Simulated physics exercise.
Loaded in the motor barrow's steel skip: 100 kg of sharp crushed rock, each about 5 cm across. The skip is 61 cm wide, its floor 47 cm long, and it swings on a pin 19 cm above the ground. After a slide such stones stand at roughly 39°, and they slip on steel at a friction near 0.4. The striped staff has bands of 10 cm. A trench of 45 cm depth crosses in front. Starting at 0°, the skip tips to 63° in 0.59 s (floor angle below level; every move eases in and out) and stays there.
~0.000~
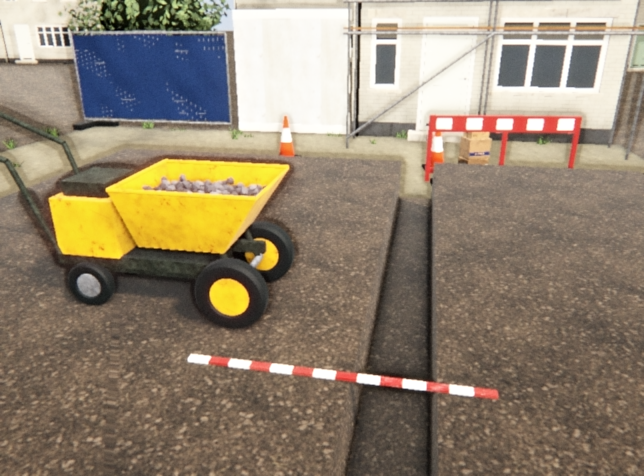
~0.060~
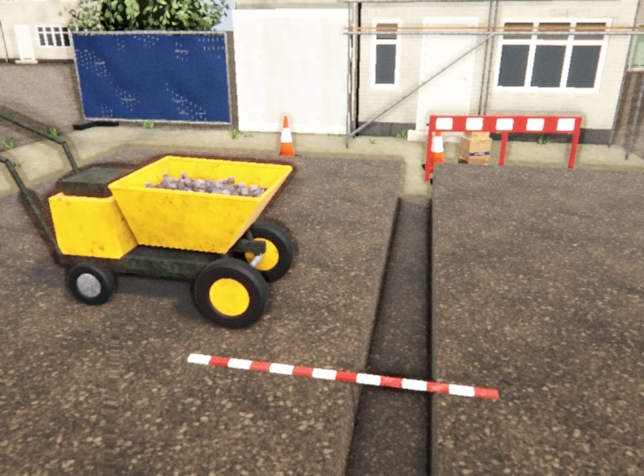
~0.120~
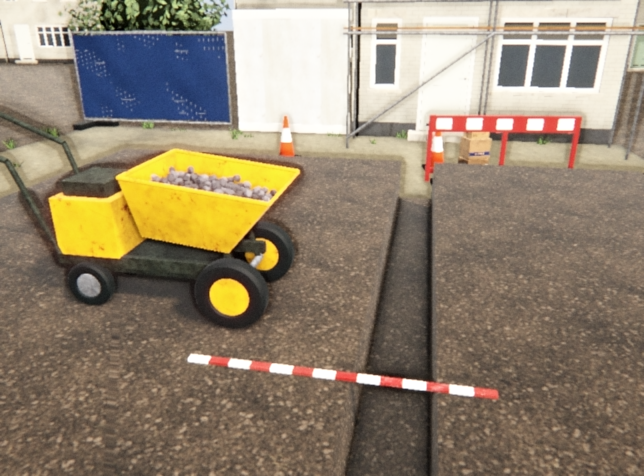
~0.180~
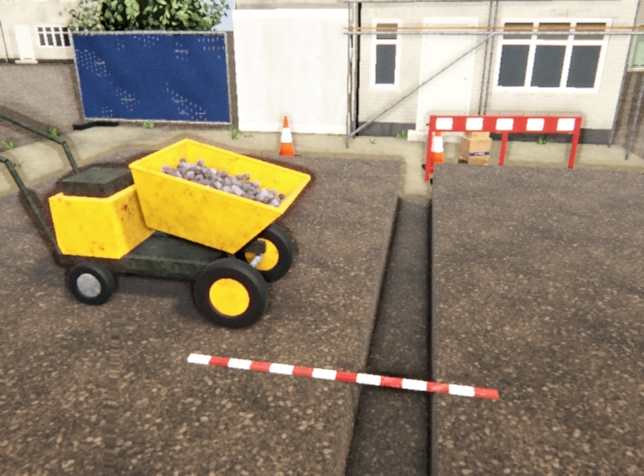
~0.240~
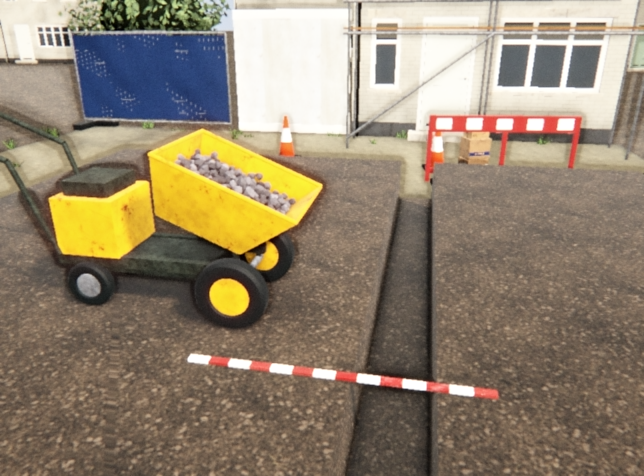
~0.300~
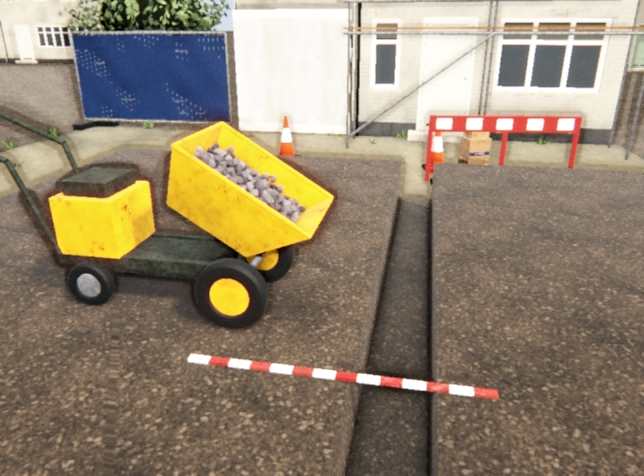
On a paved yard beside a narrow trench, a small yellow motor barrow stands with grey stones in its skip, a red-and-white striped staff lying in front. The skip begins level, then its back end lifts slowly and steadily, leaning steeply down to the right with the stones still inside.
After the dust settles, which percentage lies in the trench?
Roughly 42 per cent ends in the trench.
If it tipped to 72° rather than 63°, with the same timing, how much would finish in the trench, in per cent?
In that case some 75 per cent.
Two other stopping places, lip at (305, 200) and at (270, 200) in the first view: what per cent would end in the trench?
First some 30, then 45 per cent.
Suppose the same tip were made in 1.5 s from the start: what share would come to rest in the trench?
It would be near 20 per cent.
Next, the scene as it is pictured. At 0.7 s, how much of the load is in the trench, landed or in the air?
About 5 per cent by then.
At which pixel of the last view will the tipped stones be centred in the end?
Around (406, 380).
After 0.4 s the floor is at 53°; 100 % in the skip; the foremost stones are at (313, 246).
After 0.7 s the floor is at 63°; 94 % in the skip, 2 % short of the trench, 4 % in the trench; the foremost stones are at (386, 298).
After 1.0 s the floor is at 63°; 61 % in the skip, 3 % short of the trench, 35 % in the trench, 1 % past the trench; the foremost stones are at (450, 360).
After 3.0 s the floor is at 63°; 54 % in the skip, 4 % short of the trench, 42 % in the trench, 1 % past the trench; the foremost stones are at (459, 350).
